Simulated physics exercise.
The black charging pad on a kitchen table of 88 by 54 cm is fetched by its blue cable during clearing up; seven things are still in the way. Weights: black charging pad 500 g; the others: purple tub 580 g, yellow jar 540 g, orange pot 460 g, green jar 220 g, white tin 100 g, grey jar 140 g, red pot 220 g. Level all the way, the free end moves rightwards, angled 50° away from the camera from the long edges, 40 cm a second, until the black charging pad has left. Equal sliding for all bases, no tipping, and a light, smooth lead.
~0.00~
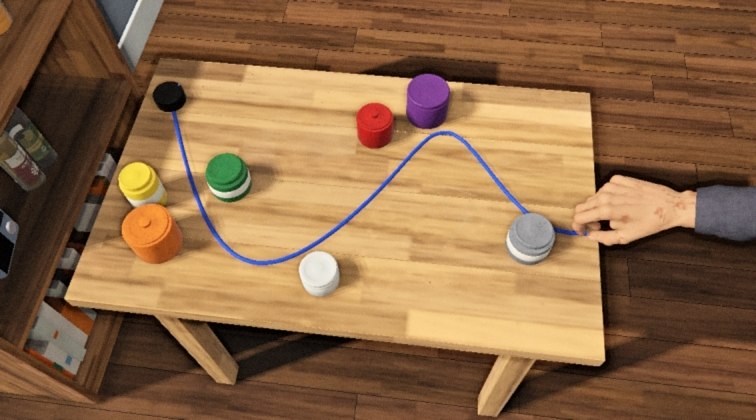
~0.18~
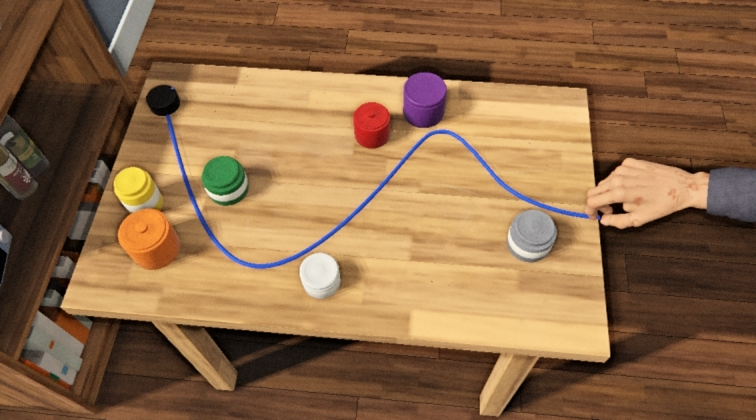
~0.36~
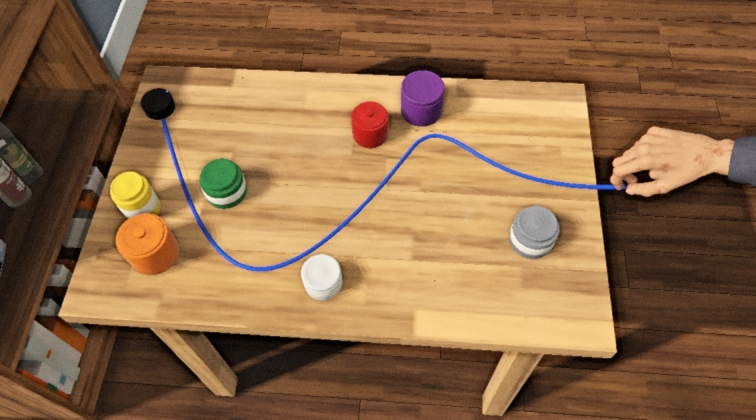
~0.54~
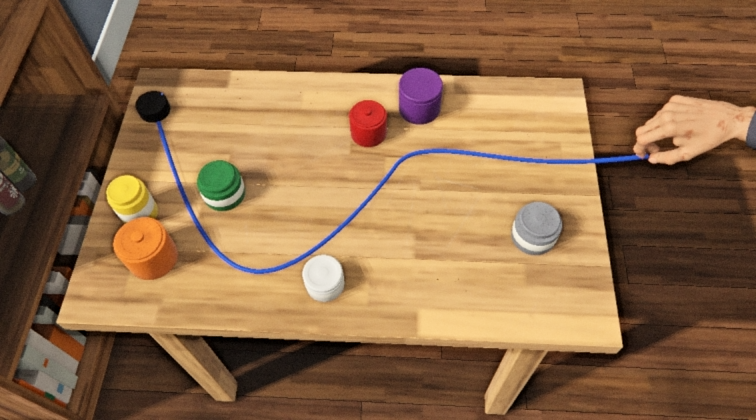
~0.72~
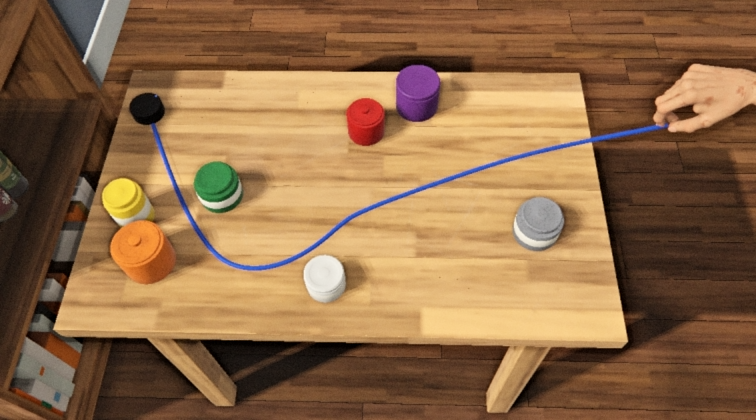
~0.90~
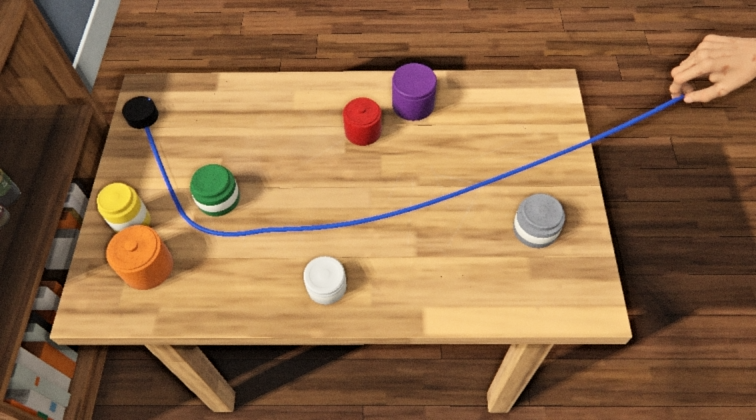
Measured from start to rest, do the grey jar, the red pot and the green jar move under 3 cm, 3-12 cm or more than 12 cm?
Result: Grey jar barely shifts, red pot shifts a middling way, green jar gets dragged far.
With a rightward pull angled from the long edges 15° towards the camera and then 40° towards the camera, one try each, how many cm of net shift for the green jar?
First try roughly 22 cm, second try roughly 16 cm.
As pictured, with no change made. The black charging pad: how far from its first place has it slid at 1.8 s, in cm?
Call it close to 12 cm.
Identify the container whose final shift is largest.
That would be the green jar.
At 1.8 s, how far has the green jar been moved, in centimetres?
24 cm.
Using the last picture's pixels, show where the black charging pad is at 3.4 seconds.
You'd find it somewhere around (514, 84).
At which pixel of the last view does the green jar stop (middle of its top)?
I'd put it close to (273, 77).
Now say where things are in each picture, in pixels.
The first frame shows shows, charging pad (168, 92); grey jar (534, 230); red pot (374, 113); green jar (224, 167); lead through (482, 162) (382, 187) (256, 263) (189, 173); 0 cm pulled.
The second frame shows shows, lead through (431, 134) (255, 266); 3 cm pulled.
The third frame shows shows, lead through (433, 136) (255, 269); 10 cm pulled.
The fourth frame shows shows, lead through (446, 151) (256, 271); 18 cm pulled.
The fifth frame shows shows, lead through (479, 169) (258, 268); 25 cm pulled.
The sixth frame shows shows, charging pad (138, 108); grey jar (543, 210); red pot (362, 108); green jar (210, 179); lead through (578, 146) (440, 199) (283, 229) (171, 190); 32 cm pulled.
After 1.8 s the black charging pad has slid 11 cm; shifted so far, green jar 23 cm, red pot 5 cm.
After 2.6 s the black charging pad has slid 40 cm; shifted so far, green jar 24 cm, red pot 6 cm.
After 3.4 s the black charging pad has slid 70 cm; shifted so far, green jar 24 cm, red pot 7 cm, purple tub 1 cm.
After 4.0 s the black charging pad is off the top; shifted so far, green jar 24 cm at (273, 77), red pot 7 cm at (371, 79), purple tub 1 cm, grey jar 0 cm at (543, 210).
